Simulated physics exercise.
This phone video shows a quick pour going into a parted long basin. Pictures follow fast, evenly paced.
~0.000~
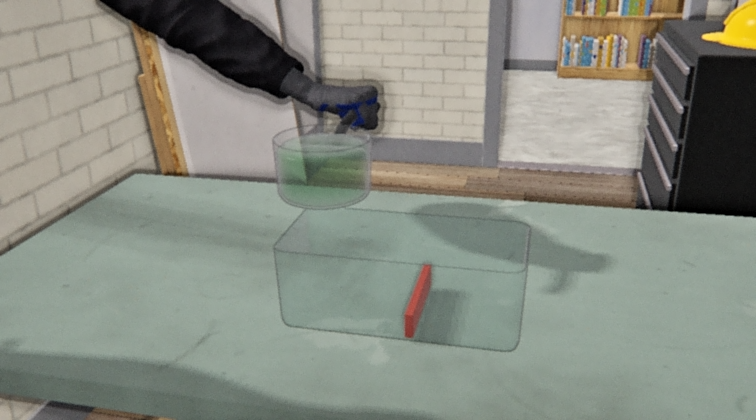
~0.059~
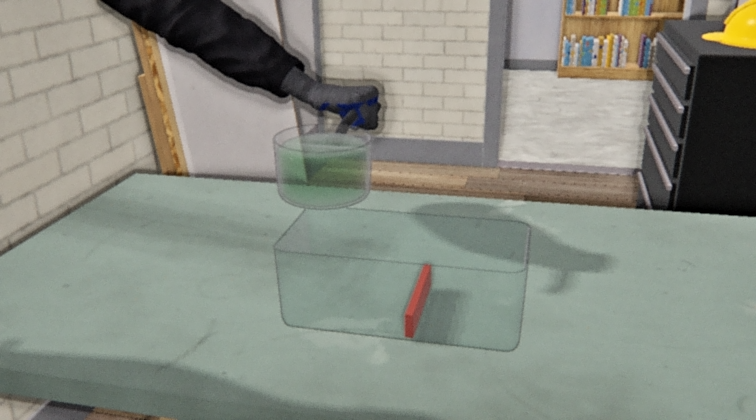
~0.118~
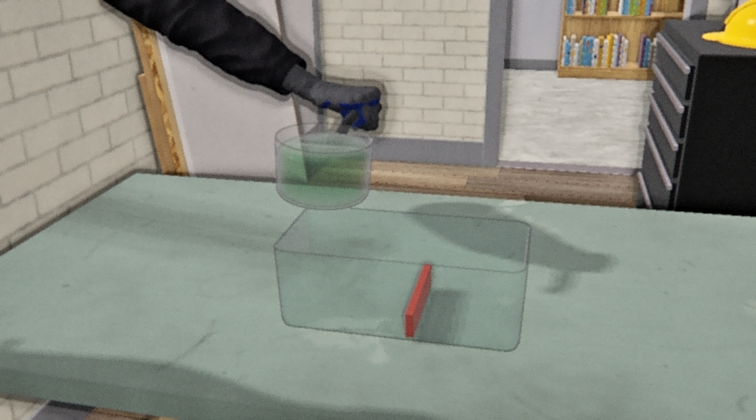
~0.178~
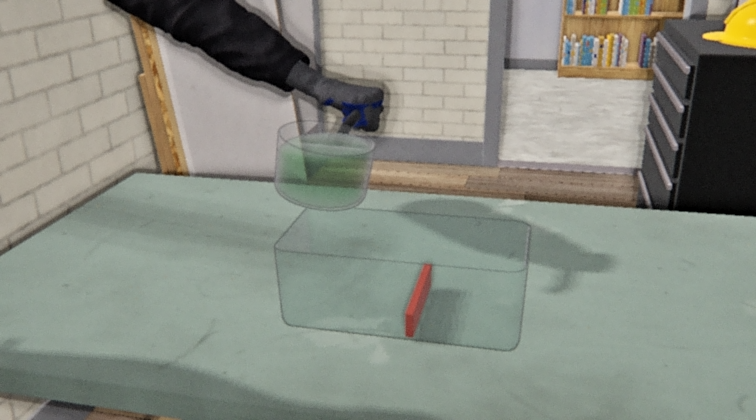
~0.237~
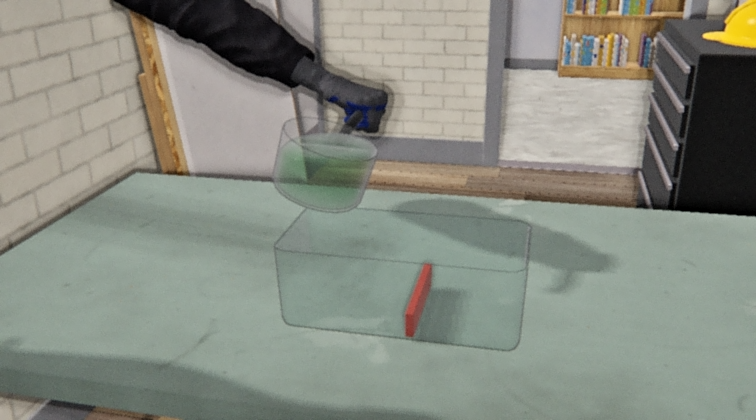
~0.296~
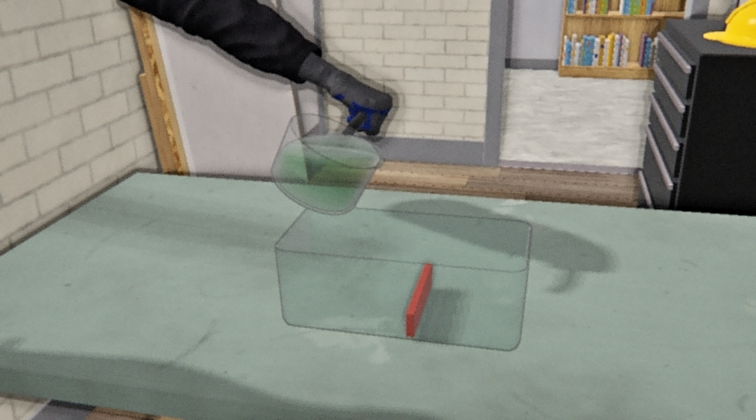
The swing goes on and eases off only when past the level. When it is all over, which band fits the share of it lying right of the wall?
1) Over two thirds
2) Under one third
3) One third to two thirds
(3) One third to two thirds.
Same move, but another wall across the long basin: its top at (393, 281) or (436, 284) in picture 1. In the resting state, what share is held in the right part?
85 per cent first, then 5 per cent.
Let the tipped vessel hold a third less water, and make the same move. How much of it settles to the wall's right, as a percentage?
Roughly 20 in a hundred.
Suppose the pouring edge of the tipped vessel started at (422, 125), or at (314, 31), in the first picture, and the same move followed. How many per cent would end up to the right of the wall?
First place gives some 85 %, second place some 10 %.
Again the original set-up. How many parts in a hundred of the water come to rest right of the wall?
About 45 percent.
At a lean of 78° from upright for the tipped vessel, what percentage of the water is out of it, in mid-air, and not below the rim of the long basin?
Roughly 25 percent.
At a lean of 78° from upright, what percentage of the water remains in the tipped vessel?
I'd reckon near 50 percent is still held at that tilt.
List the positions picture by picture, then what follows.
In the first frame, tilt 0°; pouring edge (369, 142); surface from (280, 143) to (369, 148); the long basin's rim runs from (291, 228) to (528, 248); the wall's top is at (419, 289).
In the second frame, tilt 1°; pouring edge (370, 142); surface from (280, 142) to (370, 149).
In the third frame, tilt 5°; pouring edge (372, 145); surface from (282, 142) to (371, 149).
In the fourth frame, tilt 10°; pouring edge (374, 150); surface from (283, 142) to (373, 150).
In the fifth frame, tilt 18°; pouring edge (376, 157); surface from (283, 144) to (377, 151).
In the sixth frame, tilt 27°; pouring edge (378, 165); surface from (284, 145) to (379, 158); 3 per cent is over the edge.
By 0.60 s the tilt is 78° and 49 per cent is still to pour, 10 is left of the wall and 16 right of it.
By 0.83 s the tilt is 93° and 15 per cent is still to pour, 33 is left of the wall and 47 right of it.
By 1.06 s the tilt is 93° and 4 per cent is still to pour, 47 is left of the wall and 47 right of it.
By 1.32 s the tilt is 93° and 1 per cent is still to pour, 51 is left of the wall and 47 right of it.
At rest 52 per cent lies left of the wall, 48 right of it and 0 outside.
